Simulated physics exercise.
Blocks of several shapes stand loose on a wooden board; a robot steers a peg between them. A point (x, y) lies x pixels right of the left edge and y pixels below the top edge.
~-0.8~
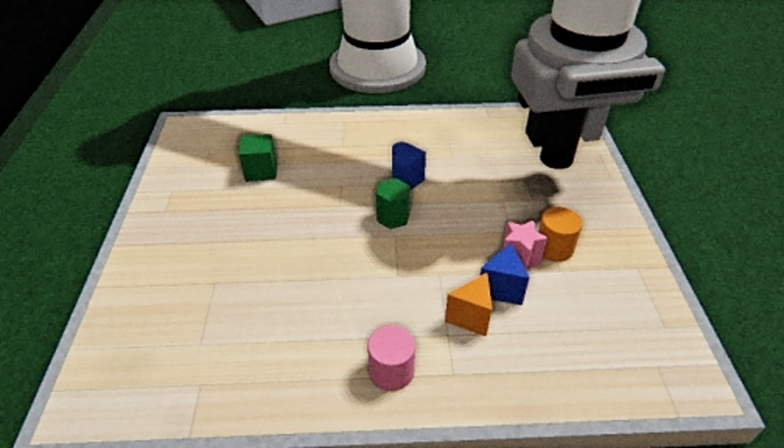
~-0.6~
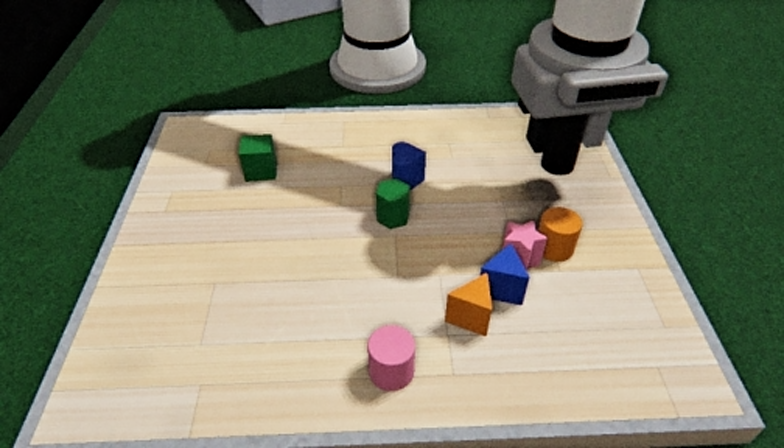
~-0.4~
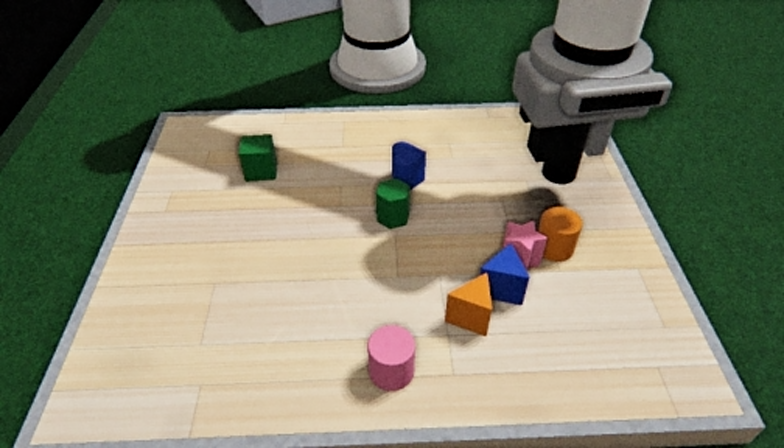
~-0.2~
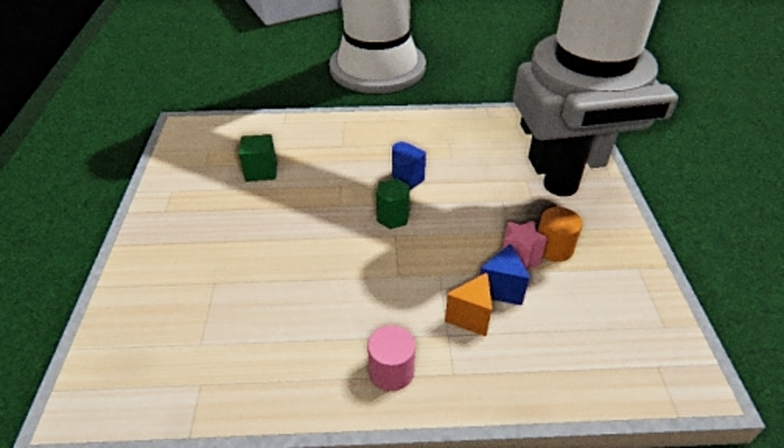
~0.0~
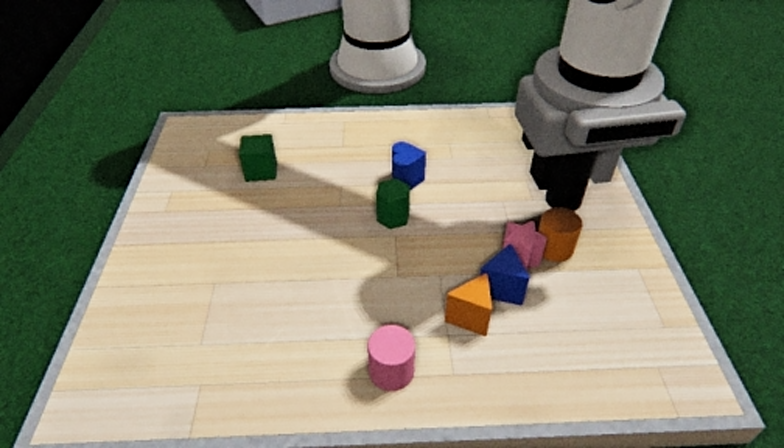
The robot arm's dark peg moved slowly a short way toward the viewer over the wooden board, nearing the orange round block beside the pink star, while all the colourful blocks stayed where they were.
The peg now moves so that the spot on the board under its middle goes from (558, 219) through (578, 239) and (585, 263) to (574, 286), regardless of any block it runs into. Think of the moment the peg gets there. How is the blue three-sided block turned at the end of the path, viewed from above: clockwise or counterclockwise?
From overhead, the rotation is counterclockwise.
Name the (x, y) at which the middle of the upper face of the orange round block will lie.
Close to (543, 263).
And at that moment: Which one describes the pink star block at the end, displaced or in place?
Once the peg is done, the pink star block is in a new spot.
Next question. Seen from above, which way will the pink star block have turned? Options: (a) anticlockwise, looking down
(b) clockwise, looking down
The correct letter is b.
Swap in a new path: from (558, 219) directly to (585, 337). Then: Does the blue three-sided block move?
No, that is not what happens.
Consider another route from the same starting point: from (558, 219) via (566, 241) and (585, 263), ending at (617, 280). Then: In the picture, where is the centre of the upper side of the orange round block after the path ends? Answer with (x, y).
Its top centre lands on (567, 253).
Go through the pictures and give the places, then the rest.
Tip of the peg (556, 160), middles of tops, blue three-sided block (507, 262), pink star block (525, 233), orange round block (563, 219), in the first frame.
Peg (557, 165), nothing pushed, in the second frame.
Peg (559, 174), nothing pushed, in the third frame.
Peg (561, 186), nothing pushed, in the fourth frame.
Peg (563, 201), blue three-sided block (507, 262), pink star block (525, 233), orange round block (563, 219), in the fifth frame.
What follows on the original path. Halfway along, peg (590, 233); orange round block (565, 239).
At the end, peg (580, 268); blue three-sided block (498, 261), turned 20° anticlockwise; pink star block (514, 235), turned 45° clockwise; orange round block (543, 263).
